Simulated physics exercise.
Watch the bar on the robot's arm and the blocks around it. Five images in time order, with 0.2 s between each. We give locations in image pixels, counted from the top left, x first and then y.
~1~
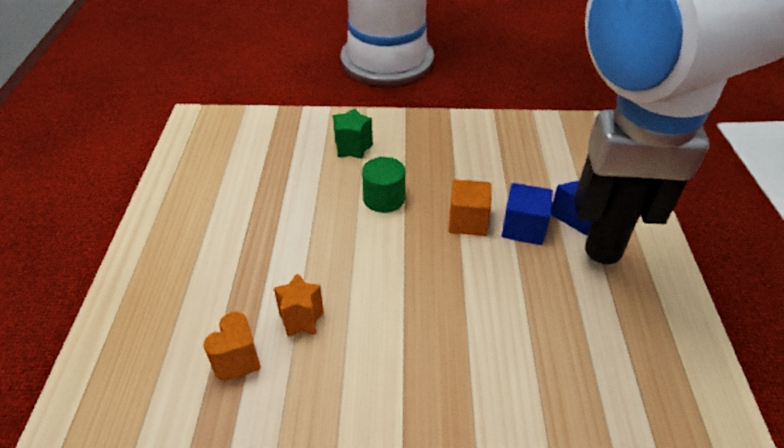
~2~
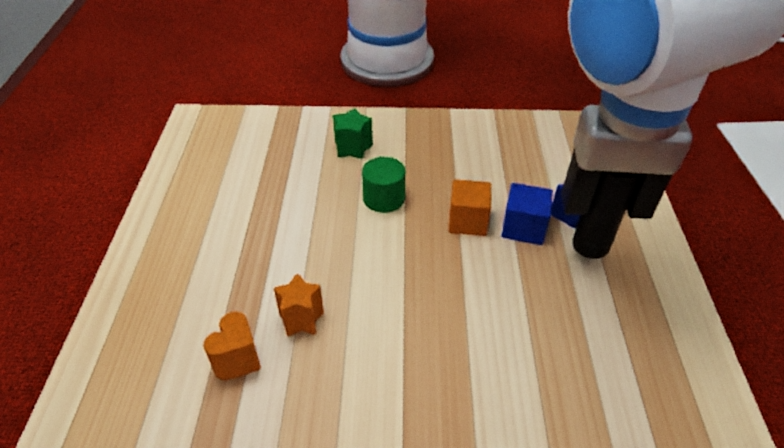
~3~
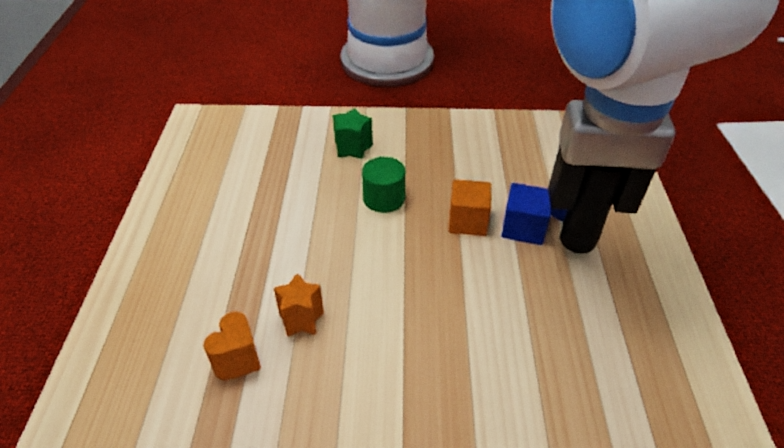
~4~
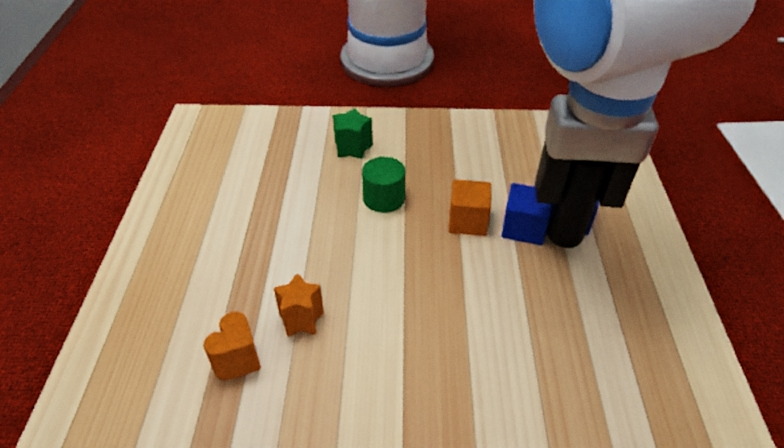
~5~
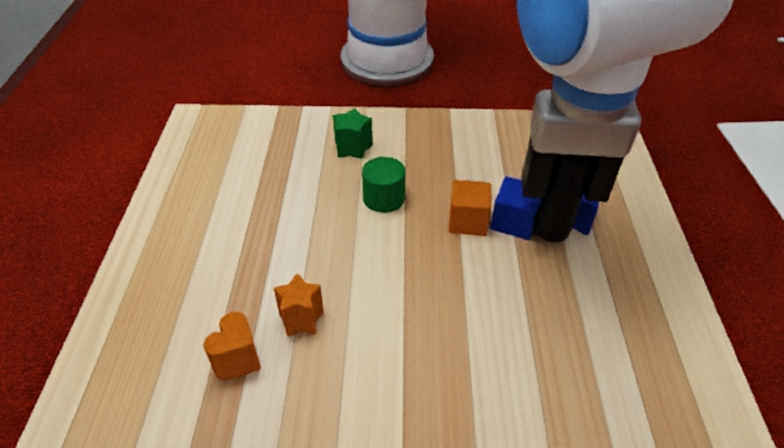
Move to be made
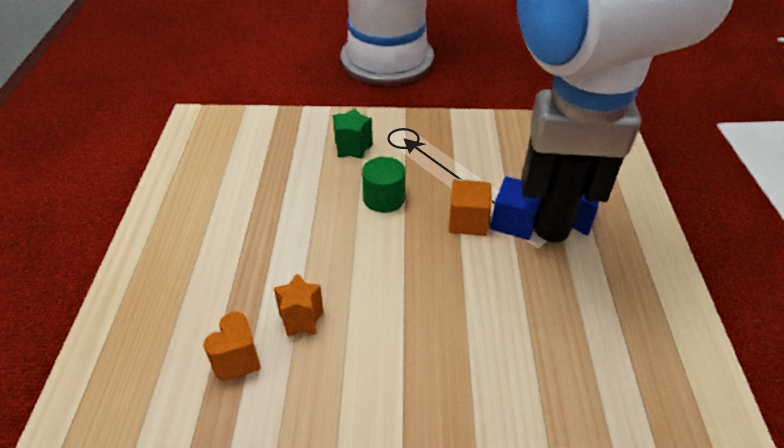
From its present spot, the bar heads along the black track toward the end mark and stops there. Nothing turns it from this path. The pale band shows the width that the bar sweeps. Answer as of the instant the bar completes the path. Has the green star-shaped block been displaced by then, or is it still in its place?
The green star-shaped block changes place.
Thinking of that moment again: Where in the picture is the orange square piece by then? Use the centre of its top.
It should be at (436, 184) by then.
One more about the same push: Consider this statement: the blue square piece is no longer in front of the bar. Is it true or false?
Verdict: False.
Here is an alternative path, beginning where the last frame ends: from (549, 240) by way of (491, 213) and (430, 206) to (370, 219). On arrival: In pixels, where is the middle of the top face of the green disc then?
By then it is at (352, 167).
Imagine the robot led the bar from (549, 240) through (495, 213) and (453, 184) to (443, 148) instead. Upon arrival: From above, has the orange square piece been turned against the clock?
Yes, that is how it ends up.
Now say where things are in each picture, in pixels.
In the first frame, lower end of the bar at (603, 251), tops of blocks, green star-shaped block at (351, 120), orange square piece at (472, 193), blue square piece at (531, 199), blue triangular block partly hidden.
In the second frame, bar at (590, 246), blocks as before.
In the third frame, bar at (578, 241), blocks as before.
In the fourth frame, bar at (565, 236), blocks as before.
In the fifth frame, bar at (552, 230), green star-shaped block at (351, 120), orange square piece at (472, 193), blue square piece at (521, 193), blue triangular block hidden.
The drawn path runs in a line from (549, 240) to (404, 138).
What follows on the original path. One third of the way, bar at (495, 193); orange square piece at (436, 184), turned 45° anticlockwise; blue square piece at (464, 159).
Two thirds of the way, bar at (447, 159); orange square piece at (436, 184), turned 45° anticlockwise; blue square piece at (417, 128).
At the end, bar at (404, 129); green star-shaped block at (340, 117), turned 50° anticlockwise; orange square piece at (436, 184), turned 45° anticlockwise; blue square piece at (373, 101), turned 15° anticlockwise; blue triangular block not moved.
